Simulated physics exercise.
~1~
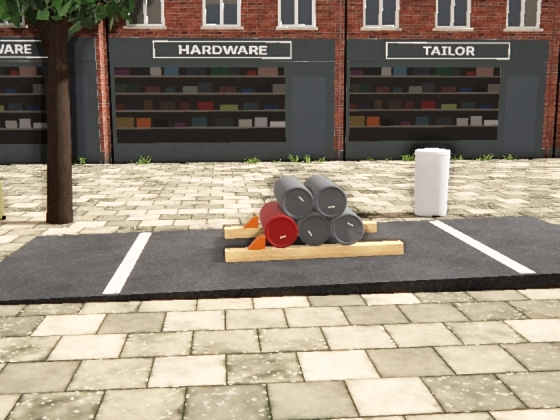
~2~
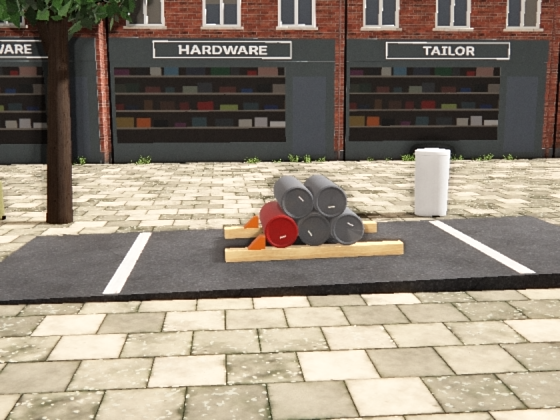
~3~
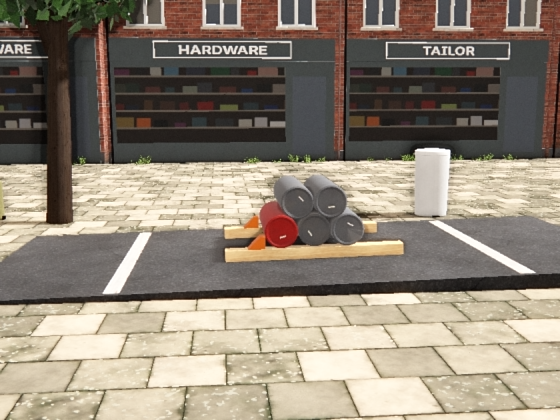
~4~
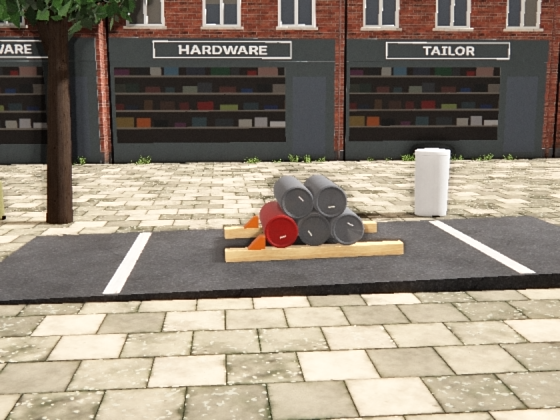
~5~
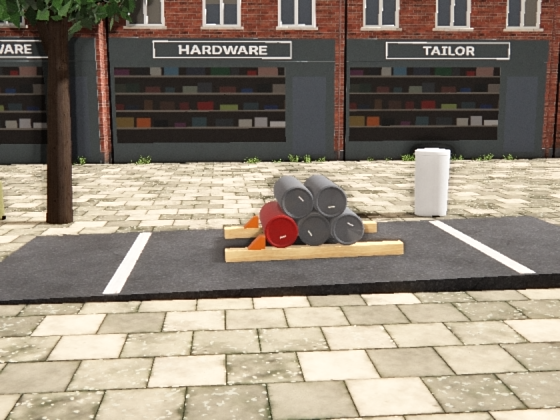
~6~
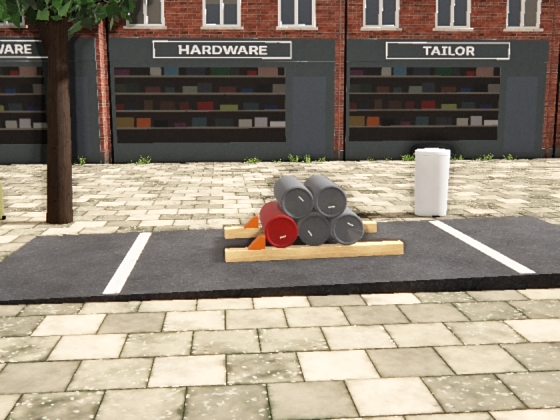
To begin with, five cylinders lie stacked on pale wooden bearers, ends facing the viewer, on a dark asphalt pad between two white lines. Three form the bottom row, with the red one at the left beside an orange chock, and two grey ones rest on top. Behind them are paving, a tree trunk, a white post and brick shopfronts marked hardware and tailor. As the moments pass, nothing in the stack shifts or rolls. It ends just as it began, with the red cylinder still on the bearers and none beyond either line.
